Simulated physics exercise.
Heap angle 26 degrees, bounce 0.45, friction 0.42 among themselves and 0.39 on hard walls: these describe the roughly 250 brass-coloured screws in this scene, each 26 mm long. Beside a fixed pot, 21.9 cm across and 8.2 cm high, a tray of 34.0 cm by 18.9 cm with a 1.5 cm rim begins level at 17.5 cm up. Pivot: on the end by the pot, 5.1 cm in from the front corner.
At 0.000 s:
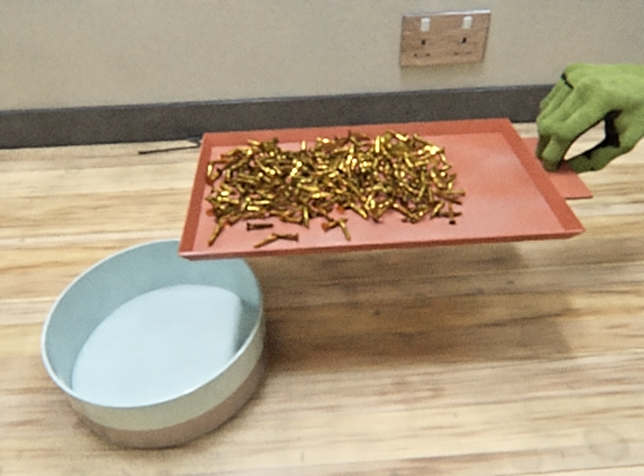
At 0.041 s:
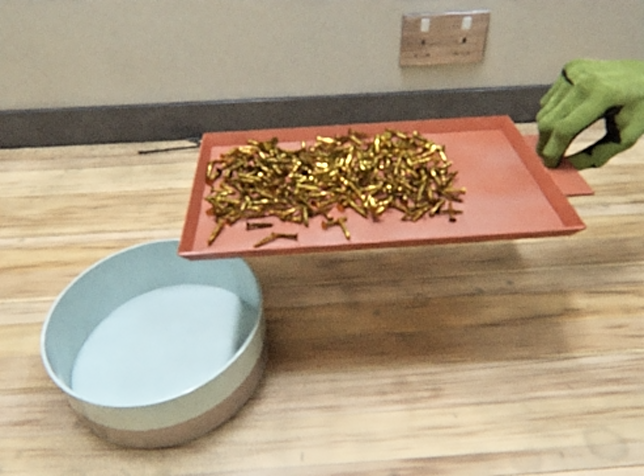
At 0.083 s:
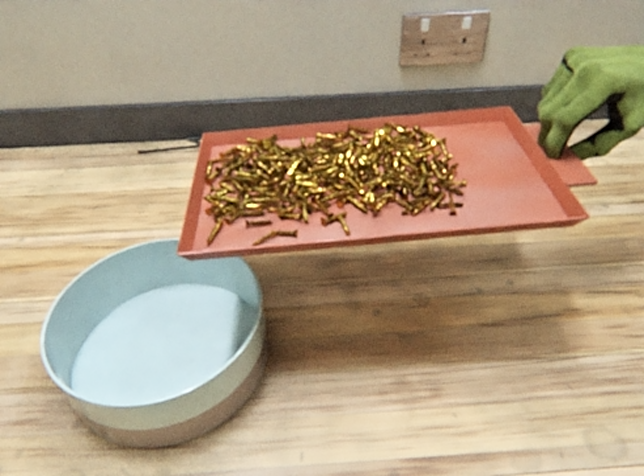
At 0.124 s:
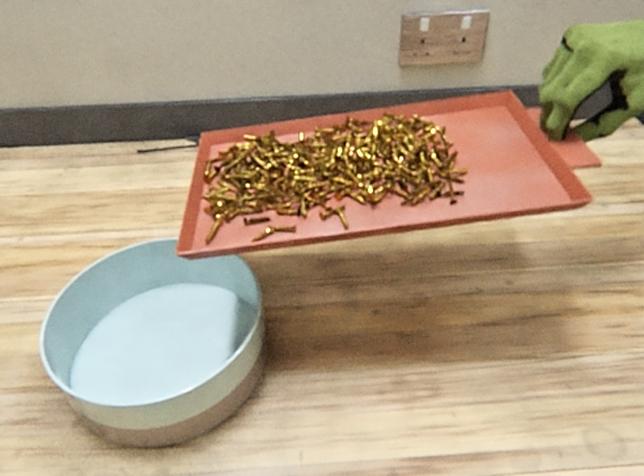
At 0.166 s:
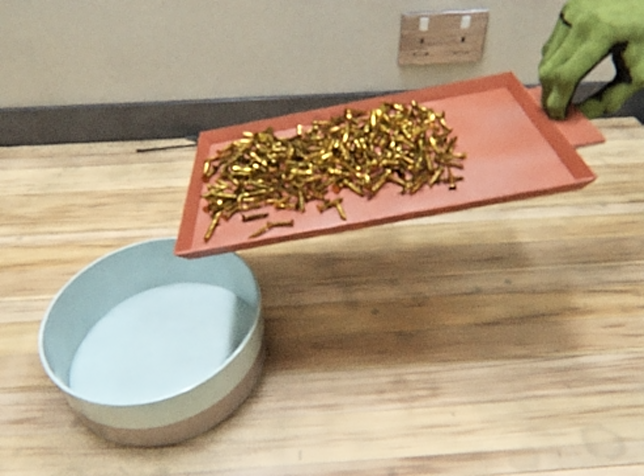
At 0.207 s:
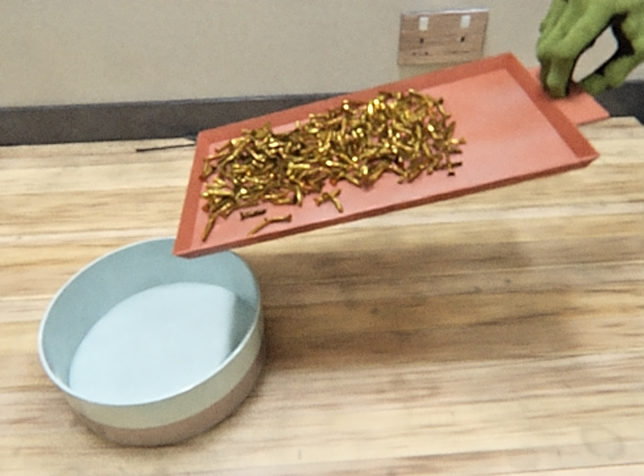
A red tray heaped with small brass-coloured screws is held above a pale wooden surface, seen from slightly above against a grey wall with a socket. A round, light blue pot sits at lower left, beneath the tray's left end, while a green hand grips the tab at right. The hand raises the right end, slowly then faster, tilting the tray leftward as the screws stay heaped and the view remains still.
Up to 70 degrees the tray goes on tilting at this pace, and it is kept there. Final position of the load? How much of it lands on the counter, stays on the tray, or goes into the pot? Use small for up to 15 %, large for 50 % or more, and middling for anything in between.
Counter - middling, left on the tray - small, pot - large.
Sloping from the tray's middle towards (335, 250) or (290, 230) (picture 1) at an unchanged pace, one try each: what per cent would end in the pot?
Roughly 45 per cent on the first try and 95 per cent on the second.
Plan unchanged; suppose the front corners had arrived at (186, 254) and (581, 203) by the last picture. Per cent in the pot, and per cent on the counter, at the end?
In the pot: 70 per cent; on the counter: 30 per cent.
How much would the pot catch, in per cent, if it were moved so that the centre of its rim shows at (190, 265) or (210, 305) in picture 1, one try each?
Roughly 85 per cent, then 55 per cent.
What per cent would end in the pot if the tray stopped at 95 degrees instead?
I'd say close to 75 percent.
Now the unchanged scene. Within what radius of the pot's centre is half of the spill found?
That comes to near 18 cm.
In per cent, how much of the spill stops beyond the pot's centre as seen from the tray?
Estimate: Roughly 90 per cent of the pieces.
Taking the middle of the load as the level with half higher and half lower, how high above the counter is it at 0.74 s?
Some 20 cm above the counter.
After 0.53 s, tilt 41 degrees; the tray holds 100 %, the pot 0 %.
After 0.74 s, tilt 60 degrees; the tray holds 80 %, the pot 0 %.
After 1.06 s, tilt 70 degrees; the tray holds 5 %, the pot 70 %.
In the end, at 2.2 s, counter 25 %, tray 0 %, pot 70 %.
